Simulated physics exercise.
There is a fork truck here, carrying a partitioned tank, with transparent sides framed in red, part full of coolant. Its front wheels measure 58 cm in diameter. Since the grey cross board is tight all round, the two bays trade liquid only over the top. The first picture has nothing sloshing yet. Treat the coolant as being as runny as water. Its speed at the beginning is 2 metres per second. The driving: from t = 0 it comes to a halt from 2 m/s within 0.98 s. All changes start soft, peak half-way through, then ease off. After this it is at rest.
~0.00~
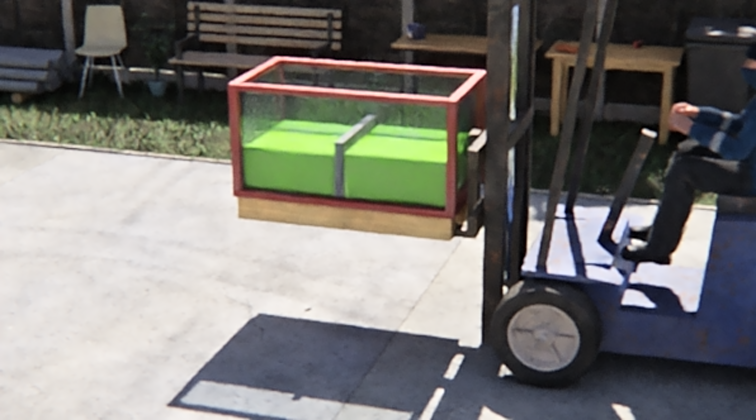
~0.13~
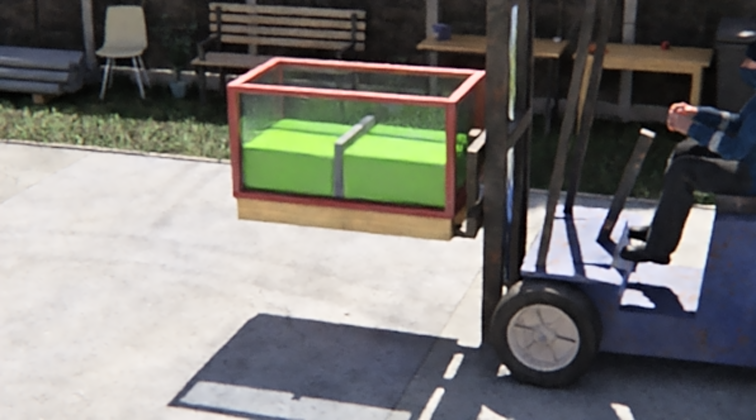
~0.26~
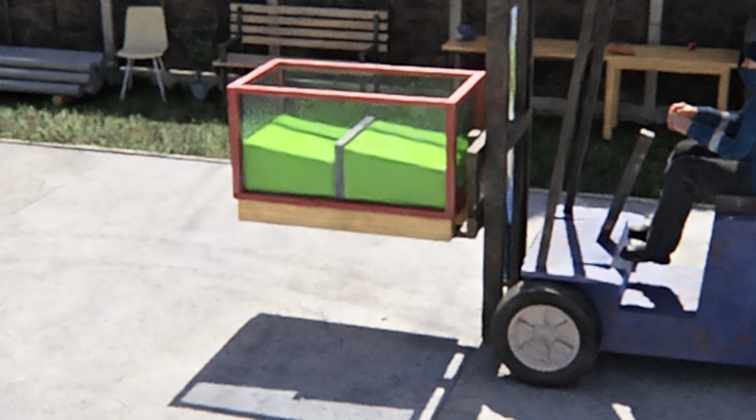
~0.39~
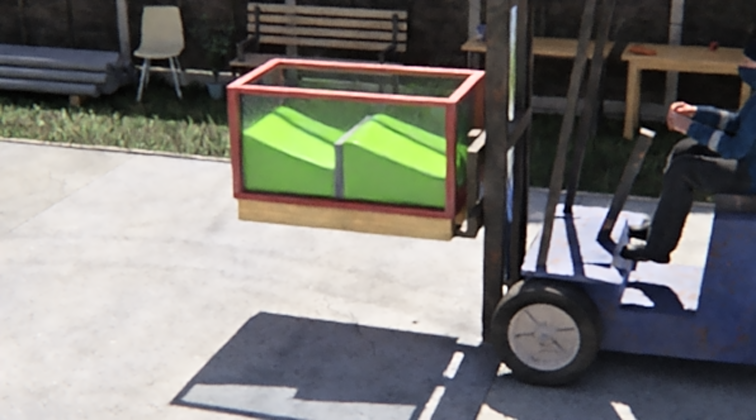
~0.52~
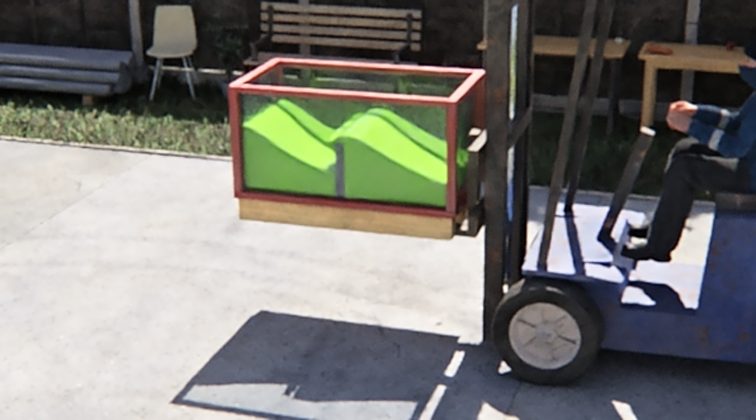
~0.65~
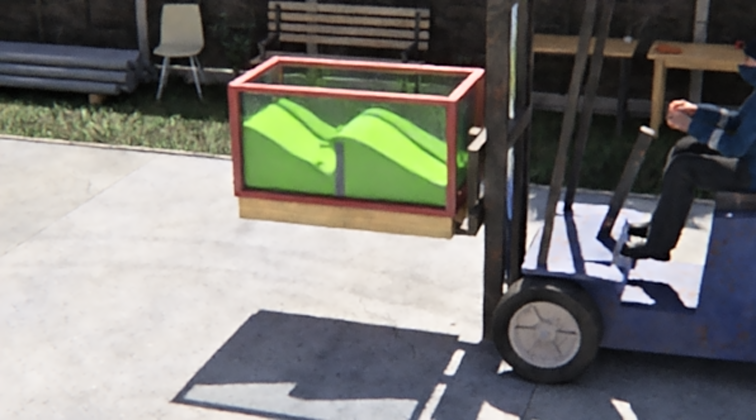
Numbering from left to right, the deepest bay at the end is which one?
I would say the first bay.
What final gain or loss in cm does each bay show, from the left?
2 cm up, 2 cm down.
After 0.95 s the bays hold 28, 24 cm, left to right.
After 1.45 s the bays hold 28, 24 cm, left to right.
After 1.95 s the bays hold 28, 24 cm, left to right.
After 3.96 s the bays hold 28, 24 cm, left to right.
